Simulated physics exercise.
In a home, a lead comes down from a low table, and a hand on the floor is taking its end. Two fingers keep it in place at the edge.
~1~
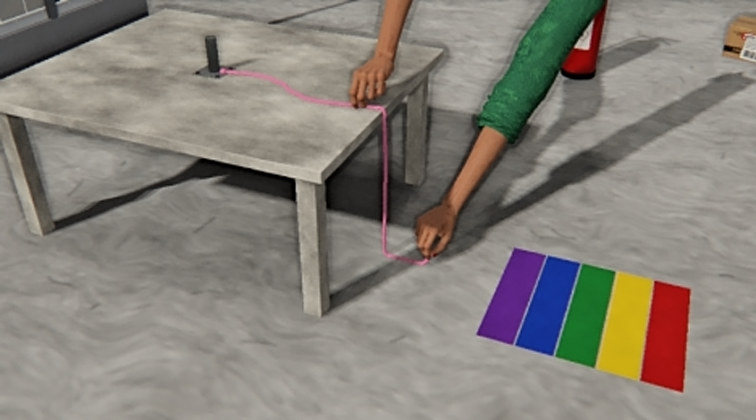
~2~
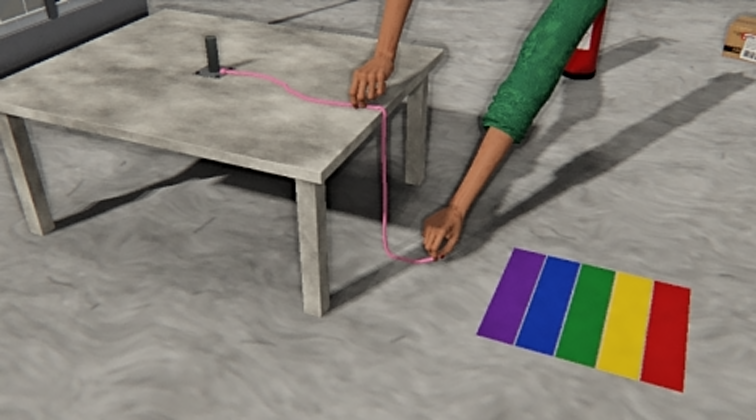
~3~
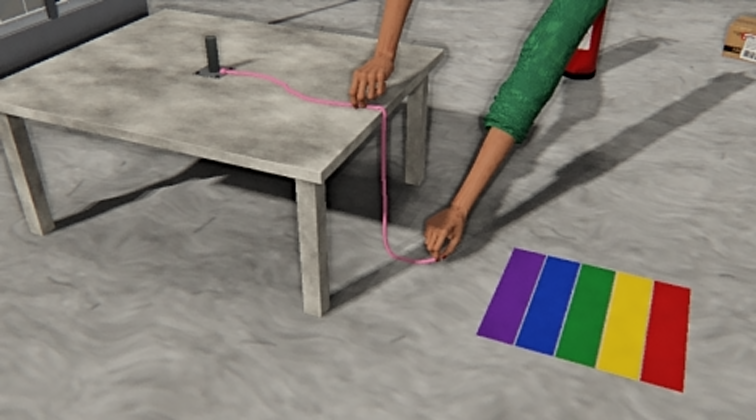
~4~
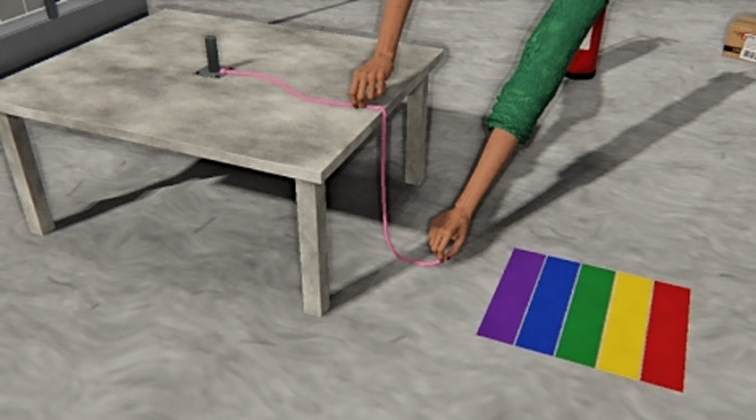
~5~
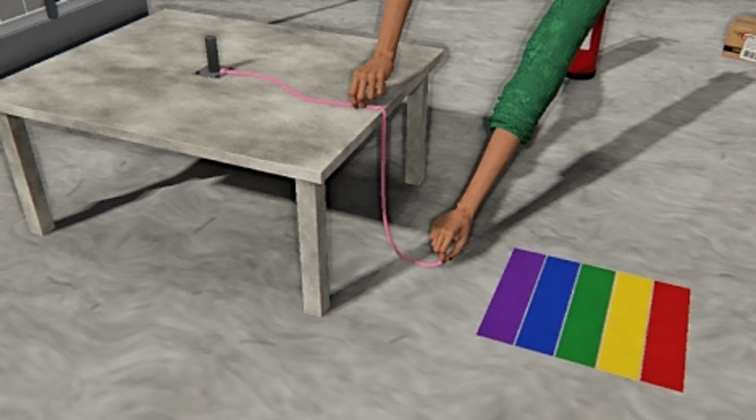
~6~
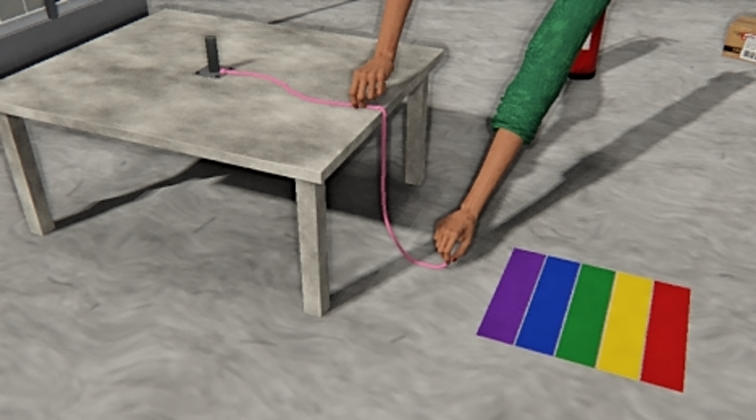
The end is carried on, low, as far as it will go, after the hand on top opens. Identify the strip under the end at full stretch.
Strip: Blue.
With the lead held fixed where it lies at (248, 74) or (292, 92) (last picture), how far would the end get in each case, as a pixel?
The spots come out as (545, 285) and (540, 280), in that order.
Early on, end near (484, 268); short of the strips.
Midway, end near (524, 278); over purple.
At the end of the slack, end near (549, 284); over blue. It gets as far as the blue strip.
